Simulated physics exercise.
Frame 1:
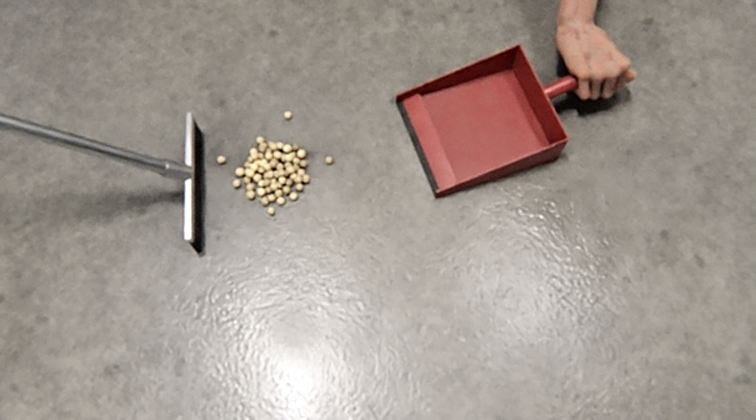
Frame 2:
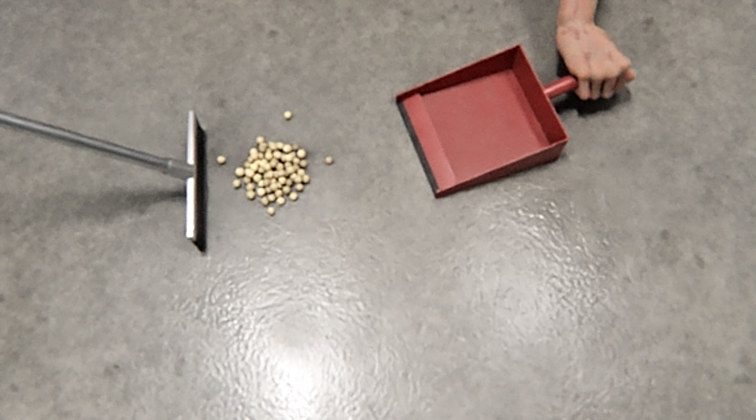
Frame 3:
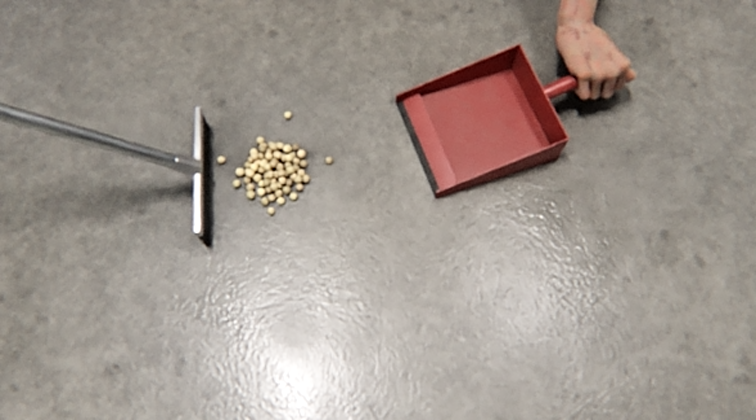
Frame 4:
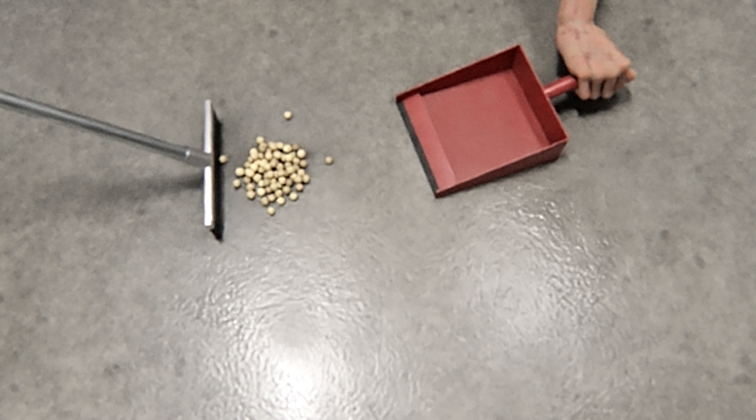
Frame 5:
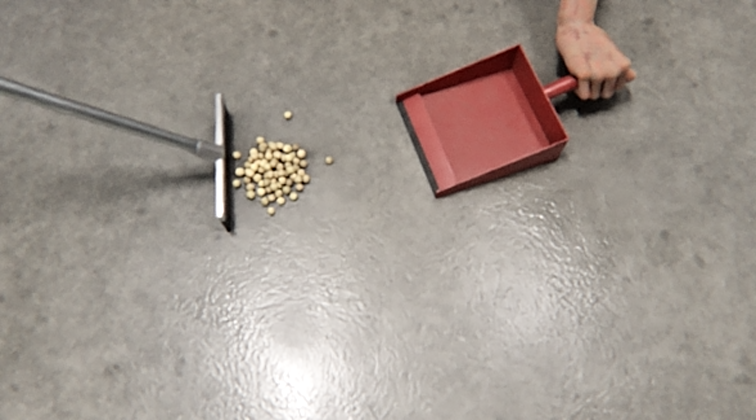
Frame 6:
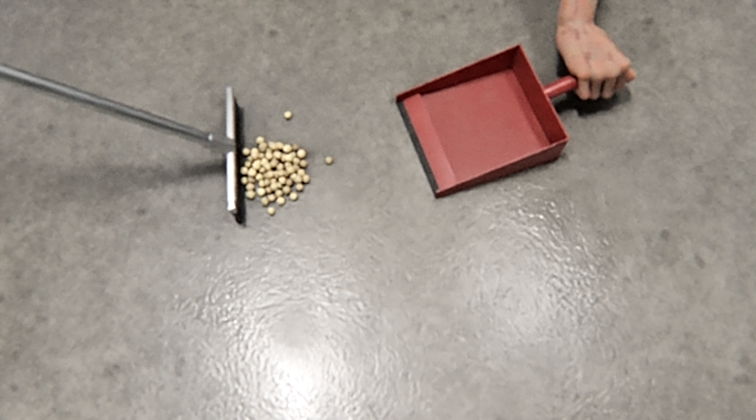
A squeegee on a long metal handle starts left of a loose pile of round, pale nuts on a gray floor and slides slowly right. Its blade meets a stray nut, then presses against the pile's left edge, nudging a few nuts, while a hand keeps the red dustpan still at right.
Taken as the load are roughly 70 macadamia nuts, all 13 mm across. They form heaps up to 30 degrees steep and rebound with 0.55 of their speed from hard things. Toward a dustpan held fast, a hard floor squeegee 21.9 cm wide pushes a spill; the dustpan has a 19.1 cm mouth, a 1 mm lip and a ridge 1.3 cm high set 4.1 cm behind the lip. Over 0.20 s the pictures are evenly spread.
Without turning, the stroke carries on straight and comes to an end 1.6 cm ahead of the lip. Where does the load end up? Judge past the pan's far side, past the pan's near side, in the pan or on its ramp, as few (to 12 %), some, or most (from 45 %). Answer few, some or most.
Far side: Some; near side: Few; pan: Few.
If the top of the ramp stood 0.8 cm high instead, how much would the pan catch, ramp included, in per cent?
It would be roughly 5 percent.
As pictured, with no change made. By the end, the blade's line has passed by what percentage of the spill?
35 %.
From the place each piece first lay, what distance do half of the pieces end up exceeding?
Near 20 cm.
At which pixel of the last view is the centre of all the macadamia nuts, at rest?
After settling, the middle sits near (394, 137).
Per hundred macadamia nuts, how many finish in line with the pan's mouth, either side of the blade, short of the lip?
That comes to near 70 percent.
Then, 0.24 s after the last picture, middle of the blade 17 cm from the lip; 0 % over the lip, far side 10 %, near side 0 %.
Then, 0.41 s after the last picture, middle of the blade 8 cm from the lip; 0 % over the lip, far side 20 %, near side 0 %.
Then, 0.70 s after the last picture, middle of the blade 4 cm from the lip; 5 % over the lip, far side 25 %, near side 0 %.
In the end, far side 25 %, near side 0 %, pan 5 %, in front of the lip or behind the blade 70 %.
